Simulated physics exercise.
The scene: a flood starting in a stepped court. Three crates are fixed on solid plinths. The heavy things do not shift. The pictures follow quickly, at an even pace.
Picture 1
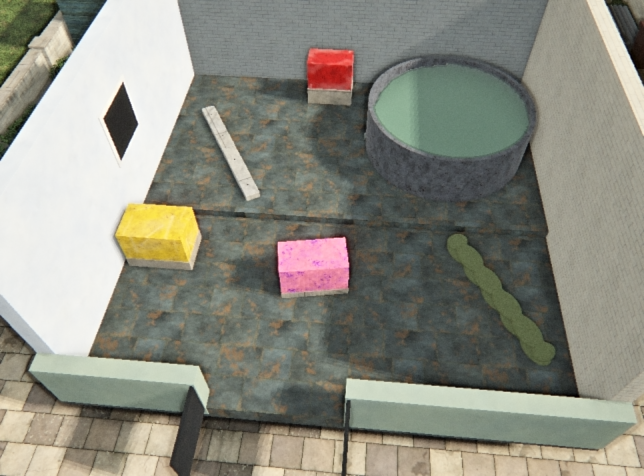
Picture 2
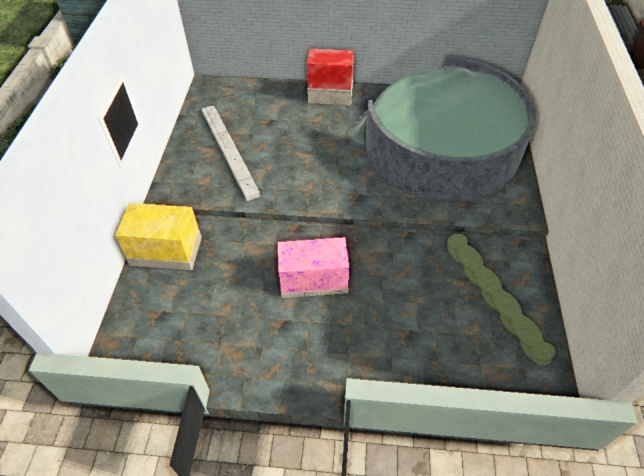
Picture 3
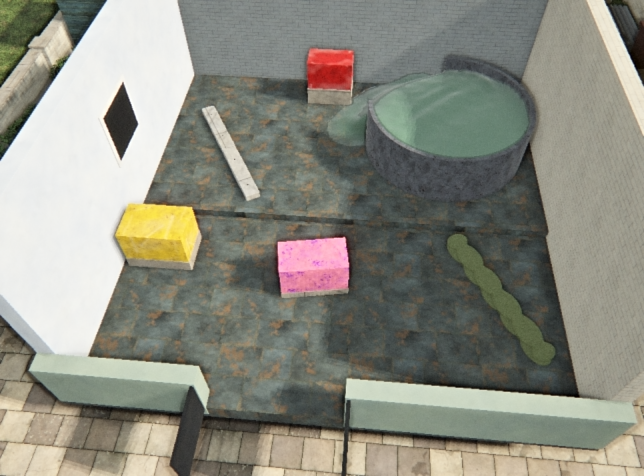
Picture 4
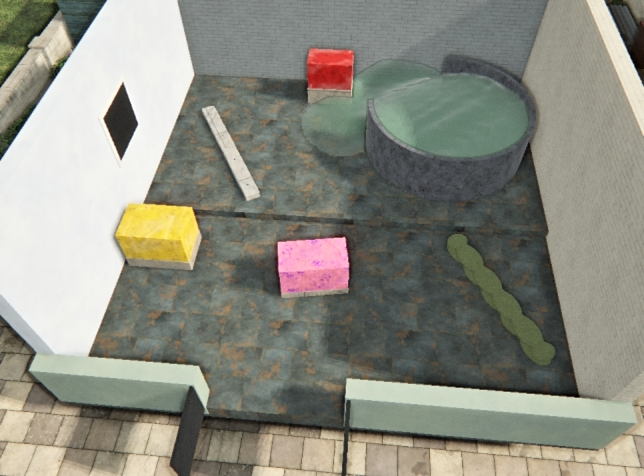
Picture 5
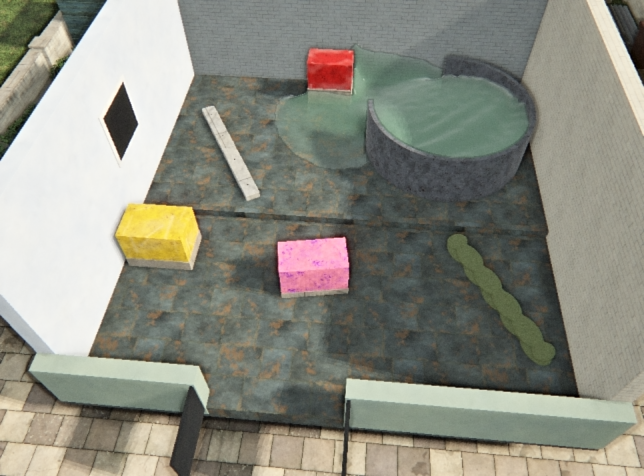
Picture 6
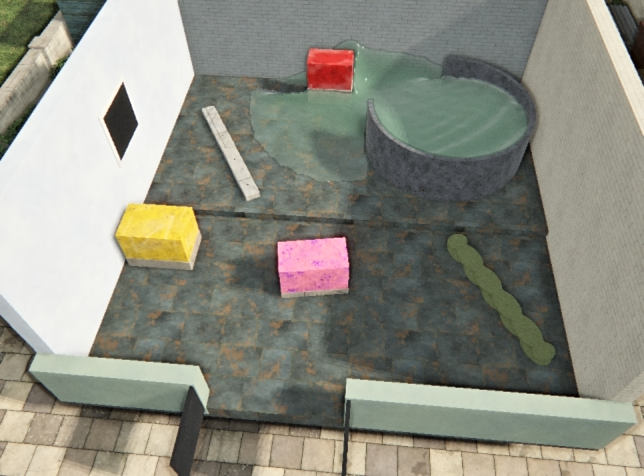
Green water pouring from a gap in a round stone pool, spreading left across dark paving and around a red block.
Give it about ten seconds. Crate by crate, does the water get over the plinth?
In the end: The yellow crate gets wet; the red crate gets wet; the pink crate gets wet.
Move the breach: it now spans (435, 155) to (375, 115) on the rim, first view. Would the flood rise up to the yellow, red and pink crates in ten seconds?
In short: Yellow crate is topped, red crate is safe, pink crate is topped.
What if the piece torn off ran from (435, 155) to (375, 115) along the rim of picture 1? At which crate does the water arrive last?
Last comes the crate marked red.
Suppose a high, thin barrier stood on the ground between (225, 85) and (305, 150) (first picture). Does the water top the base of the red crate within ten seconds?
The red crate is topped.
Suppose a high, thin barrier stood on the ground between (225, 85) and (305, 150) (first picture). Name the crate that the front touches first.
It is the red one.
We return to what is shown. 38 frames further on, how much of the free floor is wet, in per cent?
Close to 85 %.
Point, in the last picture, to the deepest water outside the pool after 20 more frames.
Around (140, 224).
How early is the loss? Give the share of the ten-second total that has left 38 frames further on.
Close to 30 %.
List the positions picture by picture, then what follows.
The first picture shows the pool at (450, 108) is whole and still.
In the second picture, the front is at (354, 139), out from the gap on the pool's far side.
In the third picture, water pours out on the pool's far side and has run to (335, 138).
In the fourth picture, the front is at a hidden place, out from the gap on the pool's far side.
In the fifth picture, water pours out on the pool's far side and has run to a hidden place.
In the sixth picture, the front is at (257, 91), out from the gap on the pool's far side.
A moment on, water covers 25 % of the floor; the yellow crate not reached, the red crate water round its plinth, the pink crate not reached.
Next, water covers 35 % of the floor; the yellow crate not reached, the red crate water round its plinth, the pink crate not reached.
Then, water covers 60 % of the floor; the yellow crate water round its plinth, the red crate water round its plinth, the pink crate water round its plinth.
Later, water covers 85 % of the floor; the yellow crate water round its plinth, the red crate water round its plinth, the pink crate water round its plinth.
In the end, water covers 95 % of the floor; the yellow crate was topped, the red crate was topped, the pink crate was topped.
